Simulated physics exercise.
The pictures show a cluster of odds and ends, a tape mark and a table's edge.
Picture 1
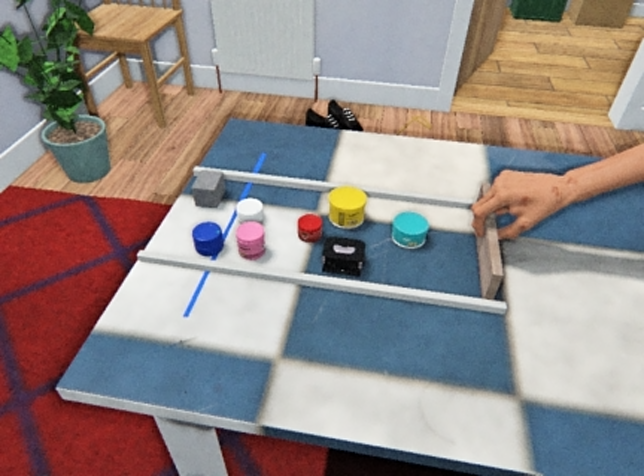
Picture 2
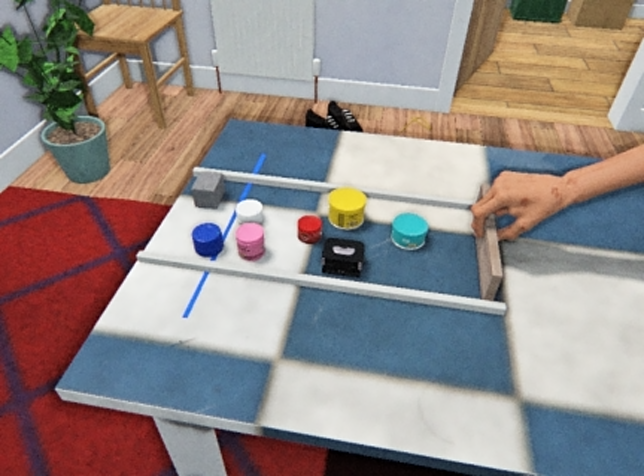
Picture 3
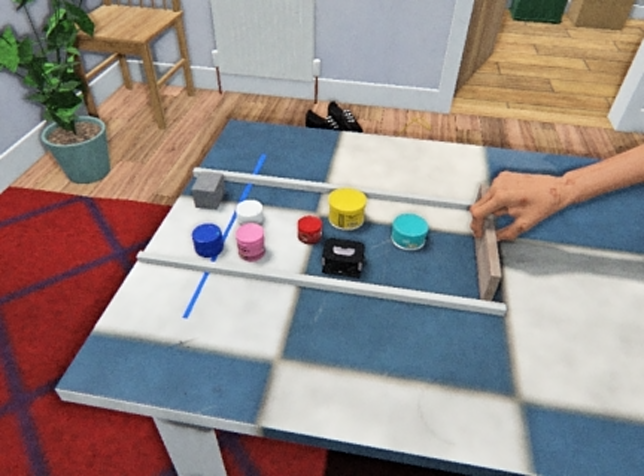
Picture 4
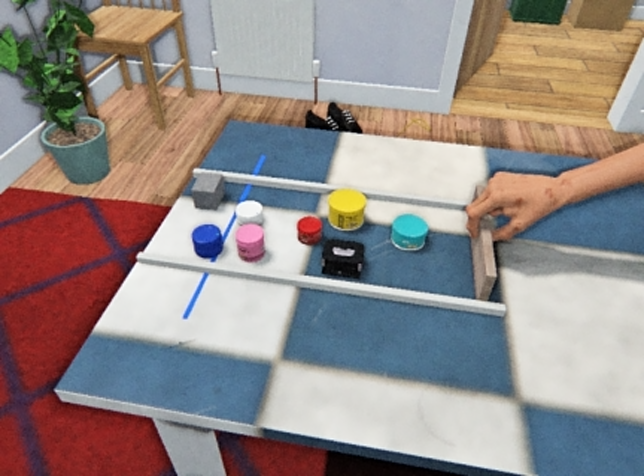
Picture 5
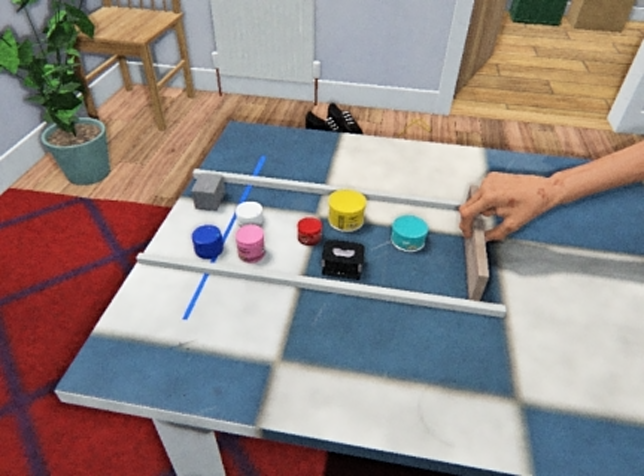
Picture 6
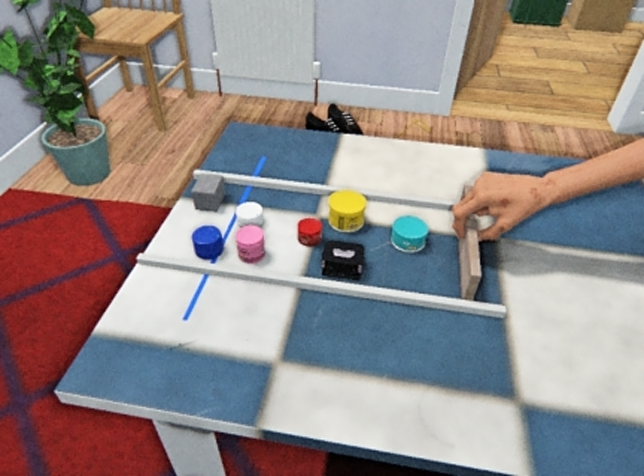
A hand slides an upright board slightly left between two white rails on a checkered table, while tubs and a block stay still.
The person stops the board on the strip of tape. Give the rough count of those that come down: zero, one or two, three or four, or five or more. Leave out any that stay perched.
Outcome: The number that fall off is one or two.
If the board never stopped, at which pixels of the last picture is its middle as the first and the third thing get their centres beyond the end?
First at (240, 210), next at (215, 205).
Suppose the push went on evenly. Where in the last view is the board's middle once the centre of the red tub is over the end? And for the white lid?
About (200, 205), and (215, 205) for the other.
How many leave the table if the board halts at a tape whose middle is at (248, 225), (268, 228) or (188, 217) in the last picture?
It would be 0, 0 and 5.
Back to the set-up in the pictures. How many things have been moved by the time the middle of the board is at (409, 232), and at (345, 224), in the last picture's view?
First 1, then 4.
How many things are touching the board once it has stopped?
The number is 3.
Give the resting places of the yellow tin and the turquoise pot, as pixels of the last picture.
The yellow tin at (227, 188), the turquoise pot at (217, 211).
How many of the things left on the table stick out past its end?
Overhanging: 1.
A little later, none off yet; grey block at rest near (209, 192); blue lid at rest near (208, 242); white lid at rest near (250, 216).
Next, none off yet; grey block at rest near (207, 191); blue lid shifted about its own width near (174, 239); white lid shifted about its own width near (220, 212).
When it is over, the number that fall off is one or two; down, blue lid.
